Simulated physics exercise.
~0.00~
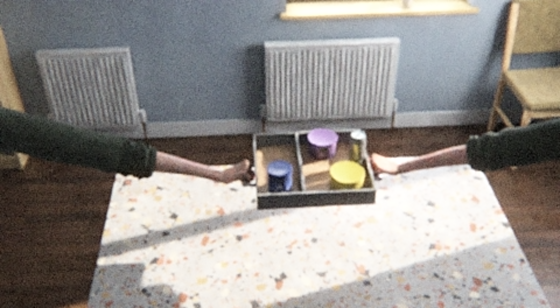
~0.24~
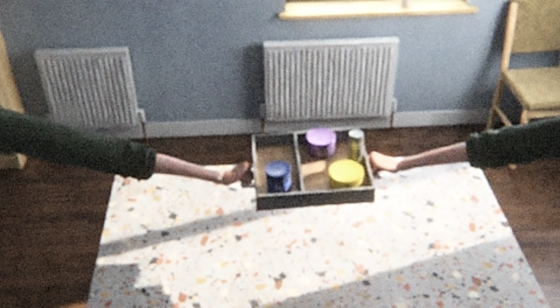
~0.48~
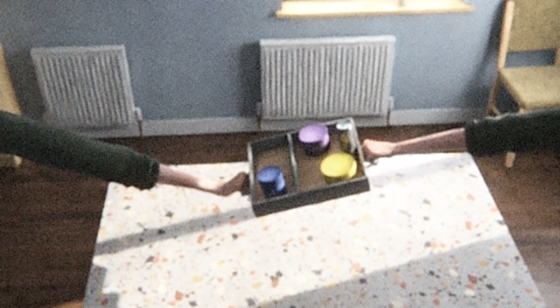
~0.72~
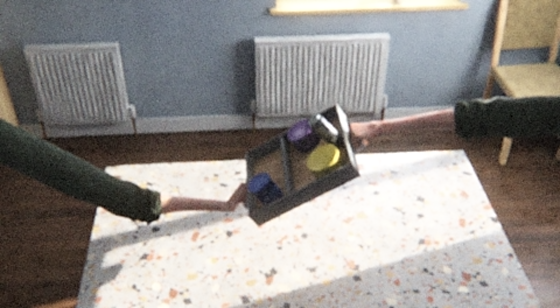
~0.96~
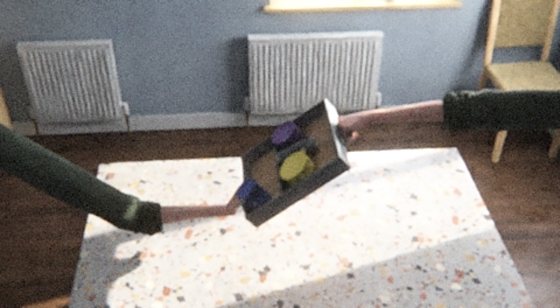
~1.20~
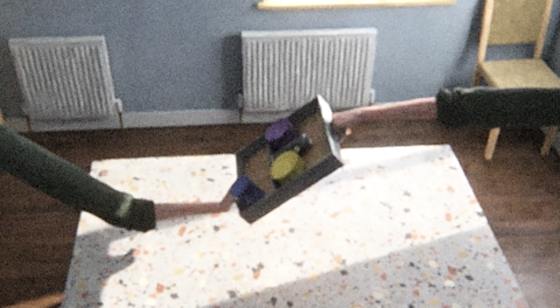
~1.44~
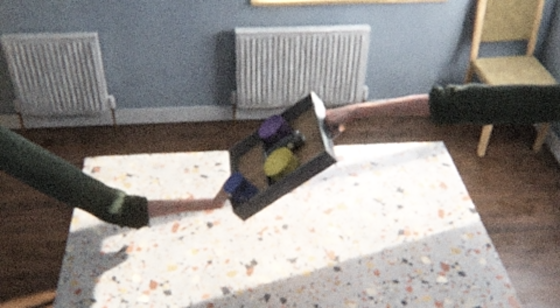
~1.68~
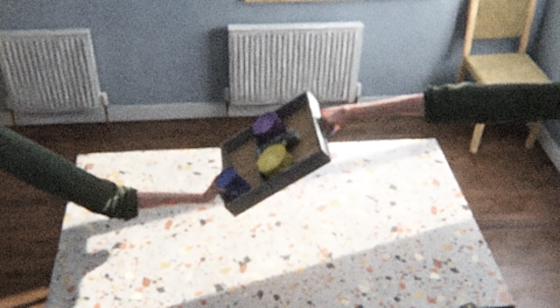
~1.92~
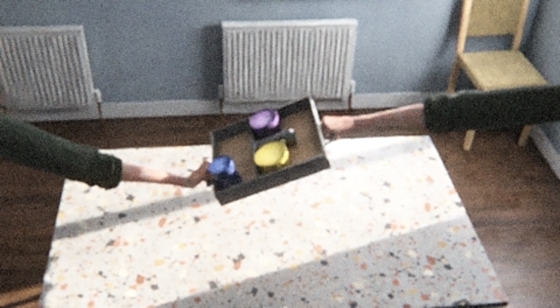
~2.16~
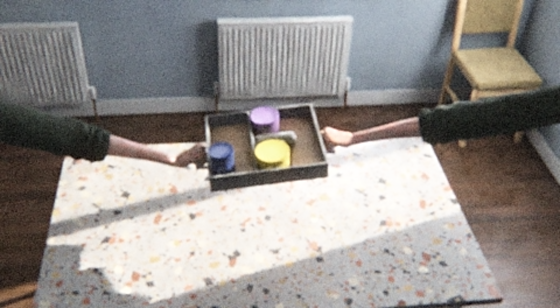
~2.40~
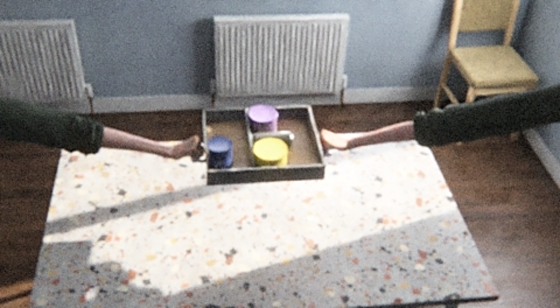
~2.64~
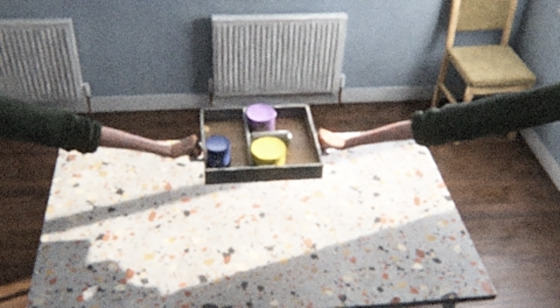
Two hands in dark green sleeves hold the ends of an open, divided dark tray above a speckled white table, seen from above, with radiators and a wooden chair behind. A blue tin sits at the left, a purple tub at the back, a yellow tub in front and a grey can at the right. The hands tip the tray steeply, left side down, and the can topples and slides left while the yellow tub shifts towards the divider. They then level the tray. The can ends on its side inside, between the purple and yellow tubs, and the blue tin stands upright.
